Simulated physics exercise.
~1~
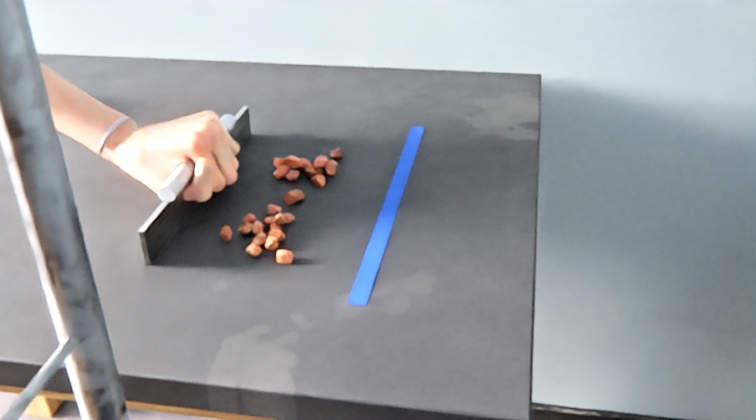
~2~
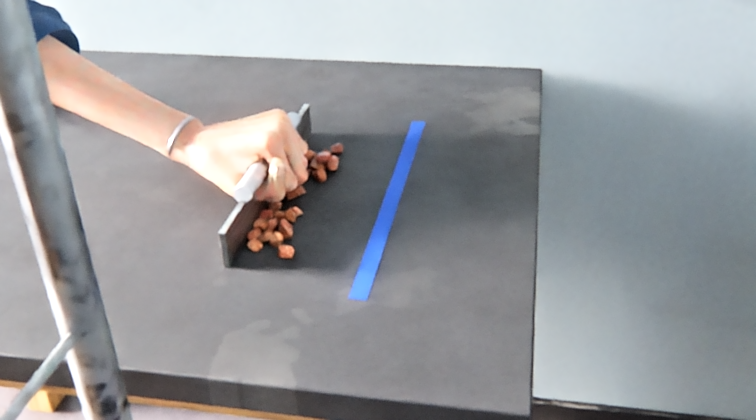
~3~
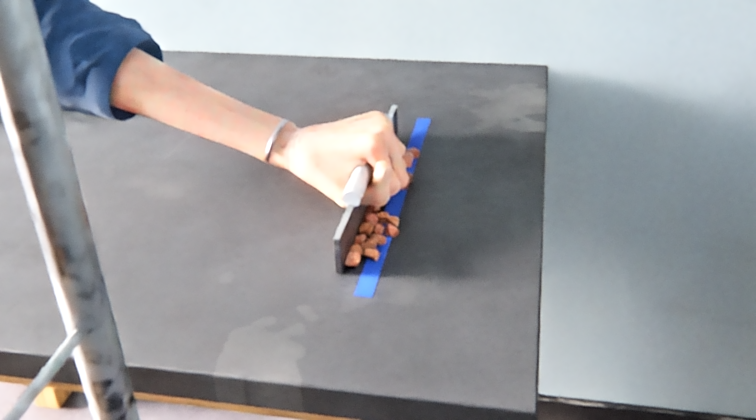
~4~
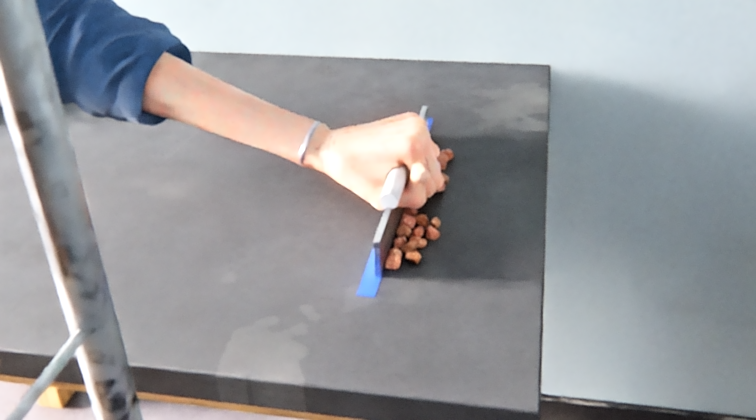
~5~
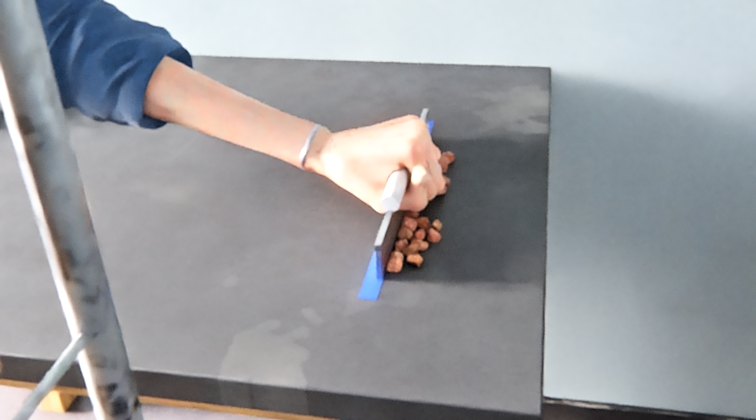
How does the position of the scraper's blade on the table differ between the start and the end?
At the start the blade stands well to the left of the blue tape, and at the end it rests farther right, on the tape.
